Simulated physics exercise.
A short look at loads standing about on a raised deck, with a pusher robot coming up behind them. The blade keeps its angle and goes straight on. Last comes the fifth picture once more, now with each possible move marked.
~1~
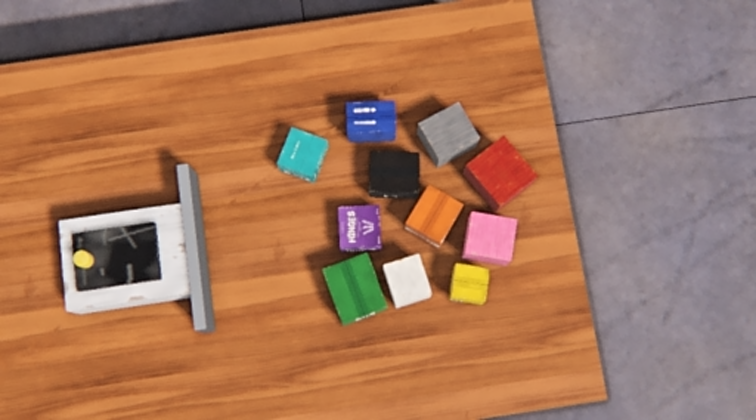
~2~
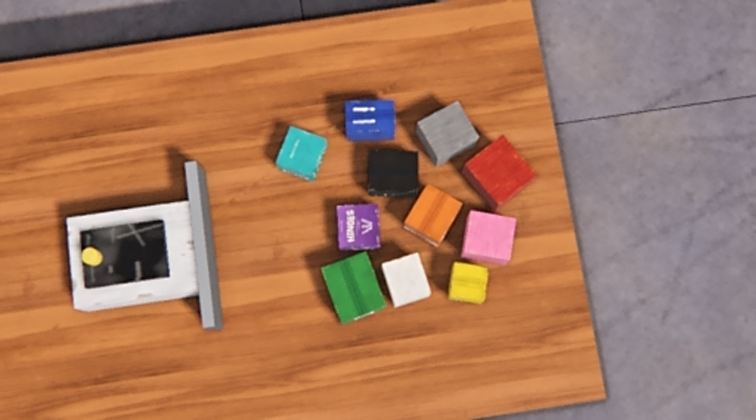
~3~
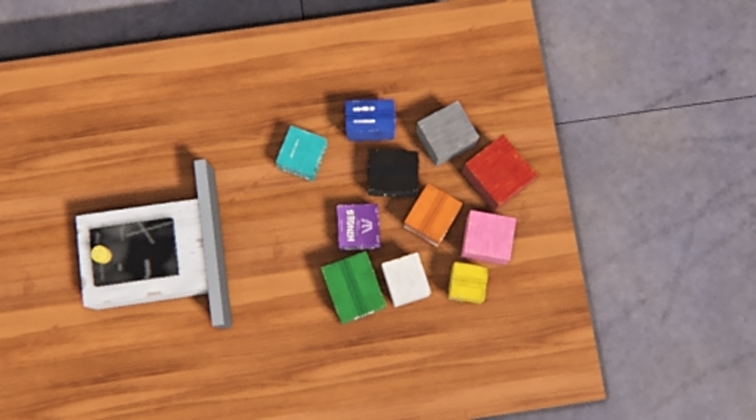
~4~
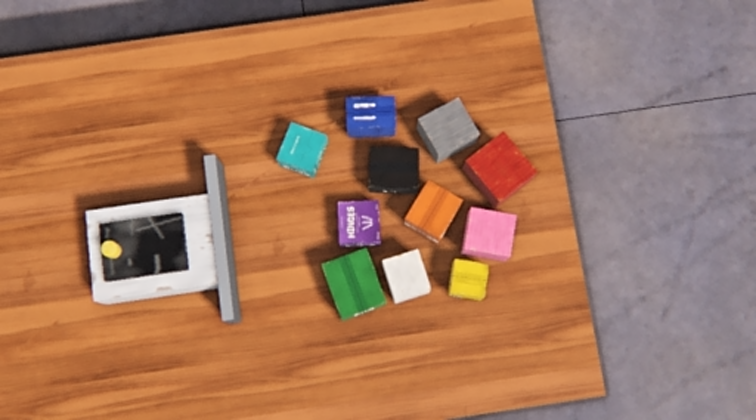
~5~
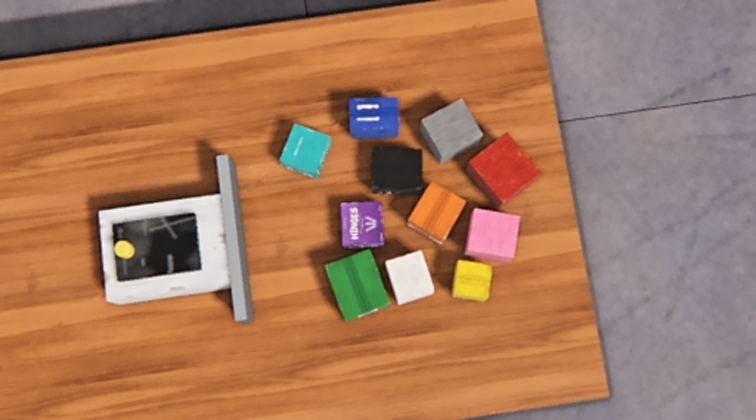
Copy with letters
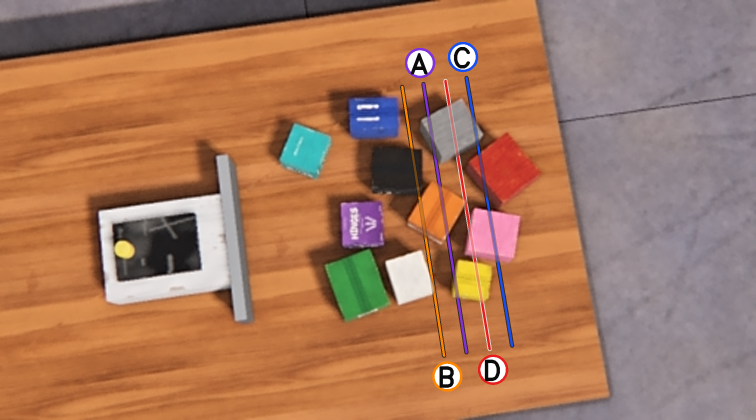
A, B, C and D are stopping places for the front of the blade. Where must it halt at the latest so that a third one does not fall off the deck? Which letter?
Up to line C.
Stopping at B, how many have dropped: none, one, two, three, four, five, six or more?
The count is none.
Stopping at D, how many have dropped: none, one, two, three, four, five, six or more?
The count is none.
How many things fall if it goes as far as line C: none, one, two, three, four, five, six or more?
By then, two.
On the marked copy, A at (444, 214); B at (423, 217); C at (489, 208); D at (467, 211).
With C. Early on, robot (257, 233); blue box (379, 116); green parcel (364, 286).
Further on, robot (350, 219); pink crate (532, 230); red crate (519, 160).
At the end, robot (421, 209); yellow parcel over the edge; pink crate over the edge; two fallen.
As for the rest, A is within the limit but short; B is within the limit but short; D is within the limit but short.
